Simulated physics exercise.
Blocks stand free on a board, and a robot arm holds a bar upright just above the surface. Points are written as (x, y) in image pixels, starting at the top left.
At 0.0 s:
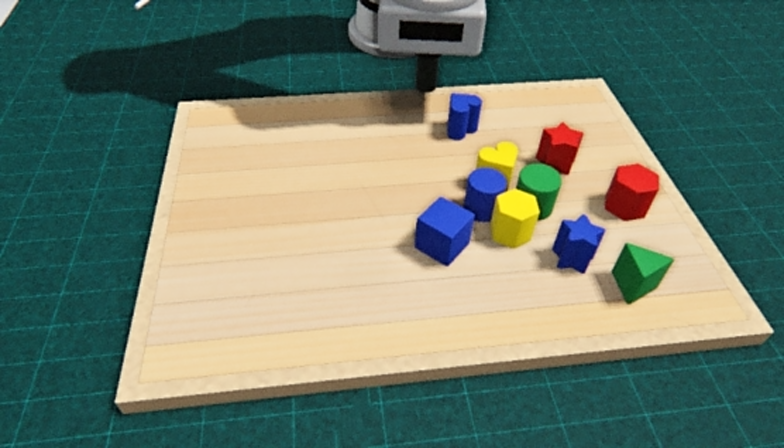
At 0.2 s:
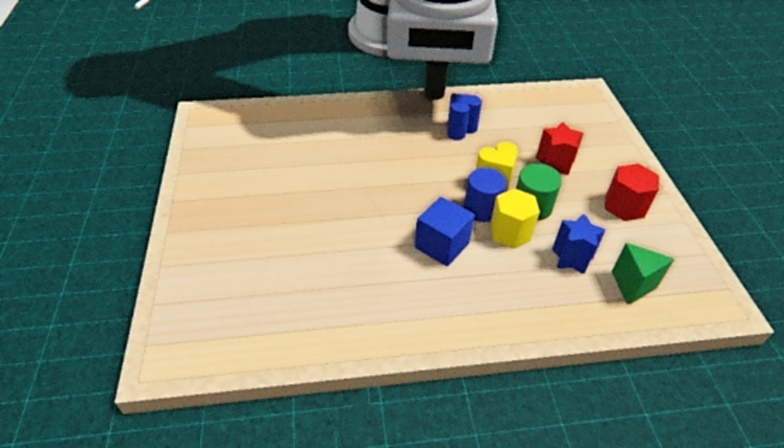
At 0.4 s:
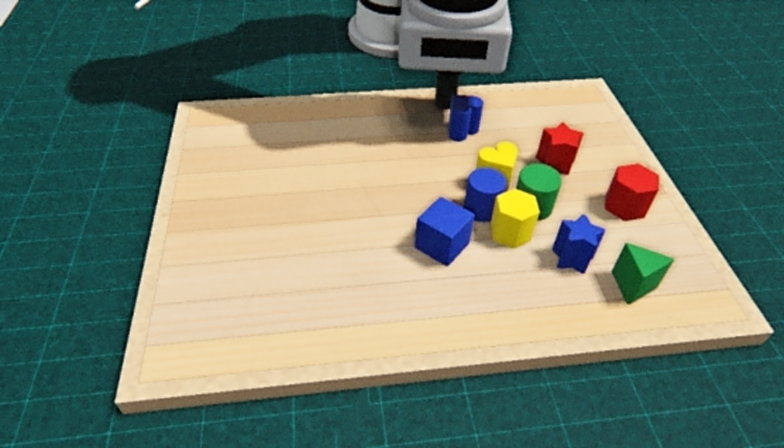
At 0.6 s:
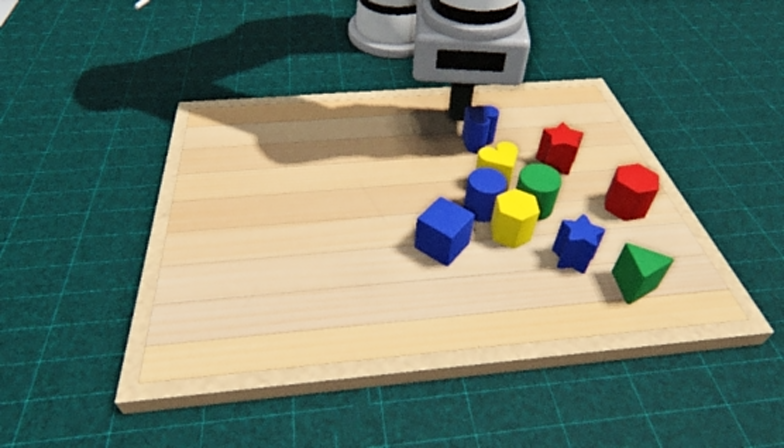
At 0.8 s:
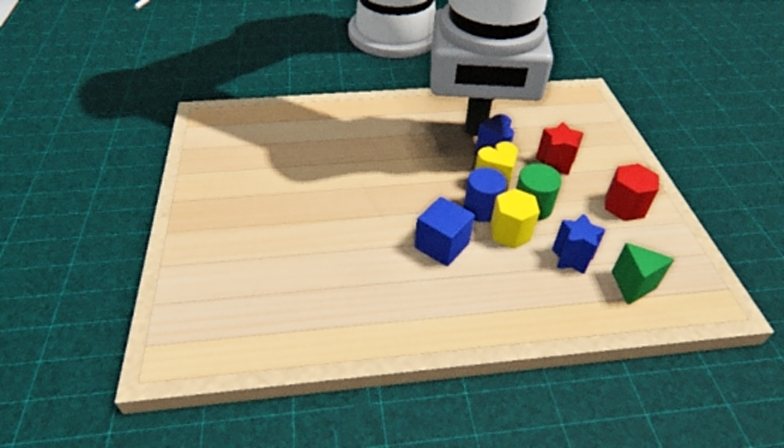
On a wooden board set over a green gridded surface, colourful blocks stand clustered toward the right while a robot arm holds a dark bar near the far edge. The bar moves right and nearer, meets the blue heart block, and pushes it a short way toward the yellow heart block.
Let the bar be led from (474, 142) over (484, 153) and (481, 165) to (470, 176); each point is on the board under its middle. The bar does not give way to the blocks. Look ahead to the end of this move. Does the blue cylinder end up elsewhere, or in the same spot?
Put simply, it stays right there.
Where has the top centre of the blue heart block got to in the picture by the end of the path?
The centre of its top will be at (517, 135).
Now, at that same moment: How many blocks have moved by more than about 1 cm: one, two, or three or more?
It will shift just one block.
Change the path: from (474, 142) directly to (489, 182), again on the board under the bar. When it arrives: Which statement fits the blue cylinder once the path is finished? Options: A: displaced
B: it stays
It's A.
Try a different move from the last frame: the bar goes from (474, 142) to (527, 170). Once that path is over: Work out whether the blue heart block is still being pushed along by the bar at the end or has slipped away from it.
It remains before the bar.
On the path given first. Halfway along, bar (486, 147); blue heart block (517, 134), turned 20° anticlockwise.
At the end, bar (472, 163); blue cylinder in place; blue heart block (517, 135), turned 25° anticlockwise; yellow heart block (500, 156), turned 15° anticlockwise.
